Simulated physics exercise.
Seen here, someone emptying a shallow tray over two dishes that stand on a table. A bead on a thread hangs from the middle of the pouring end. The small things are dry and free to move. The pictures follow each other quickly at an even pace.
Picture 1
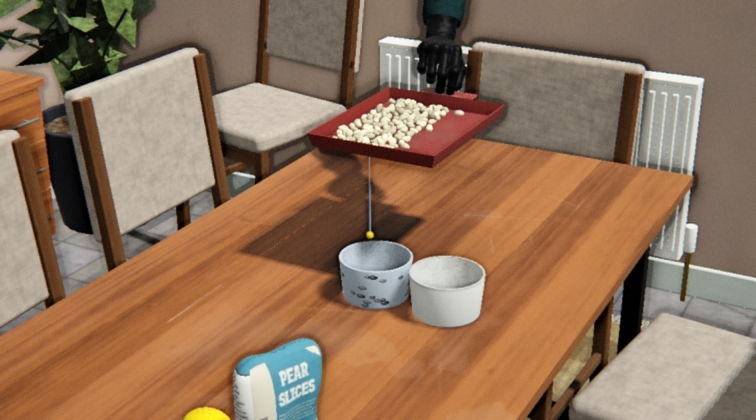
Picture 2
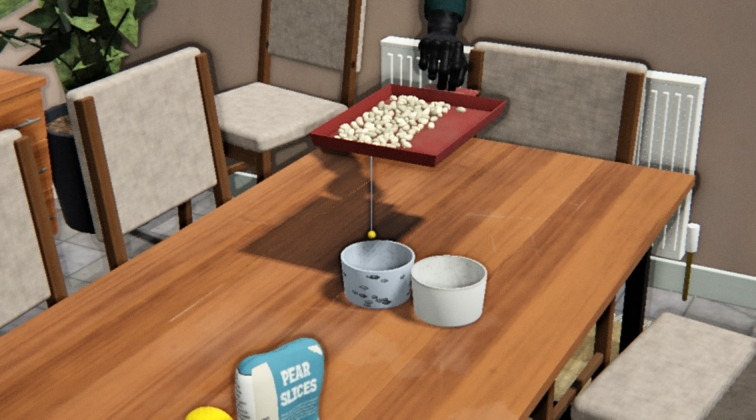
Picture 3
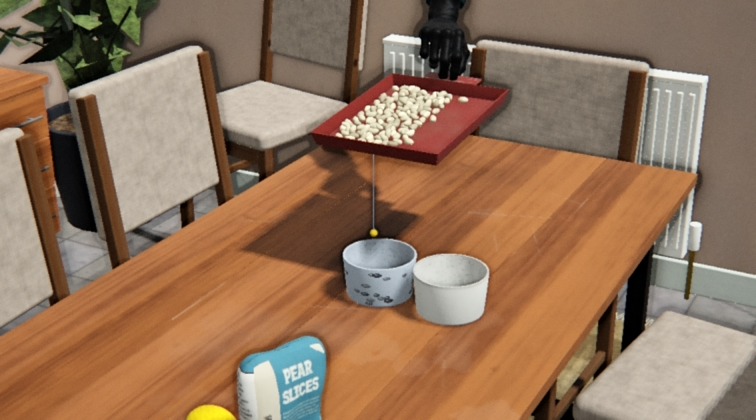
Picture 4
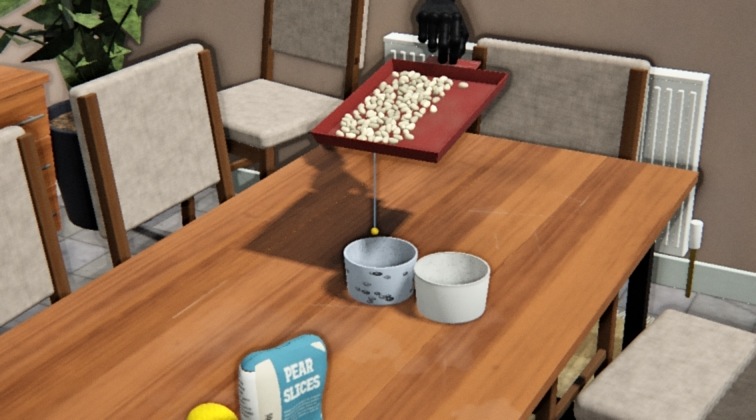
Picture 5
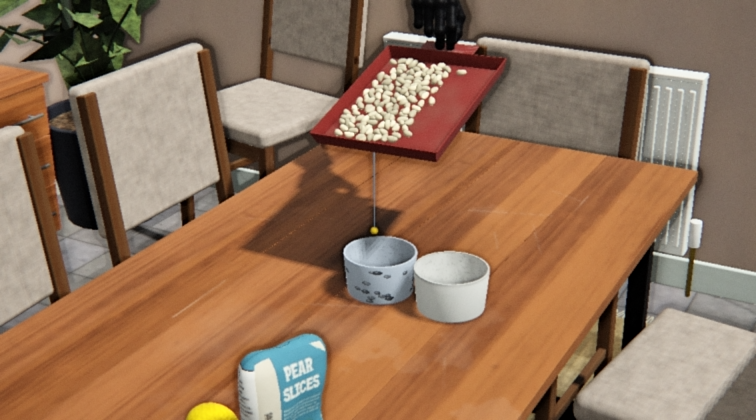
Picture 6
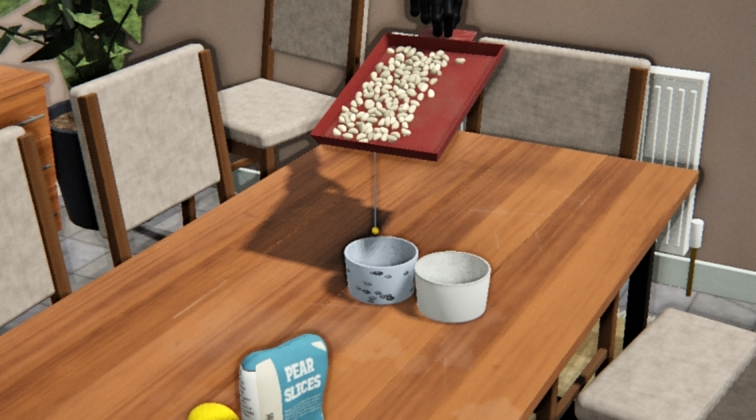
In this clip, a dark-gloved hand holds a red tray of white beans above two small dishes on a wooden table, then gradually raises its far side, tilting the tray toward the dishes while the beans stay on it.
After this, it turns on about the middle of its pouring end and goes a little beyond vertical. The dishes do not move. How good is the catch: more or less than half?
They take only the smaller part between them.
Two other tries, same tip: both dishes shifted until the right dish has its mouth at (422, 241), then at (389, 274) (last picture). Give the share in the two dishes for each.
Near 0 % and 60 %.
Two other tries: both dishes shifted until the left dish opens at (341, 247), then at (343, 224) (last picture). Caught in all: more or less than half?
One: Most of it. Two: Below a half.
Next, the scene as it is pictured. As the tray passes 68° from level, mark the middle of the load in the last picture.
At about (364, 126).
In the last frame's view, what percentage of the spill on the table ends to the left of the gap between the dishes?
Close to 100 per cent.
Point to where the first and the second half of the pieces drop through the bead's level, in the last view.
First near (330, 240), later near (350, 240).
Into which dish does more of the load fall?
The winner is the left-hand dish.
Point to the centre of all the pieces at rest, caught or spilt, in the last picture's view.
Roughly at (346, 294).
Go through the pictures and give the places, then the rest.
In the first picture, corners of the pouring end (313, 132) and (432, 154), level; middle of the load (391, 125), white beans; left dish (359, 286); right dish (431, 304); bead on its thread (370, 235).
In the second picture, corners of the pouring end (314, 132) and (434, 153), level; middle of the load (393, 123).
In the third picture, corners of the pouring end (316, 131) and (436, 152), tipped barely, level across its low end; middle of the load (395, 117).
In the fourth picture, corners of the pouring end (316, 130) and (436, 150), tipped a little, level across its low end; middle of the load (395, 108).
In the fifth picture, corners of the pouring end (315, 131) and (435, 150), tipped clearly, level across its low end; middle of the load (394, 101).
In the sixth picture, corners of the pouring end (315, 132) and (435, 150), tipped clearly, level across its low end; middle of the load (393, 95); left dish (364, 282); right dish (436, 299).
Just after the last frame, tray tipped steeply; almost all on the tray; just a few in the air.
A moment on, tray tipped past a quarter turn; about a tenth on the tray; roughly a quarter in the left dish; roughly half outside both; roughly a quarter in the air.
Further on, tray tipped past a quarter turn; just a few in the right dish; roughly a third in the left dish; roughly two thirds outside both.
When it is over, tray tipped past a quarter turn; just a few in the right dish; roughly a third in the left dish; roughly two thirds outside both.
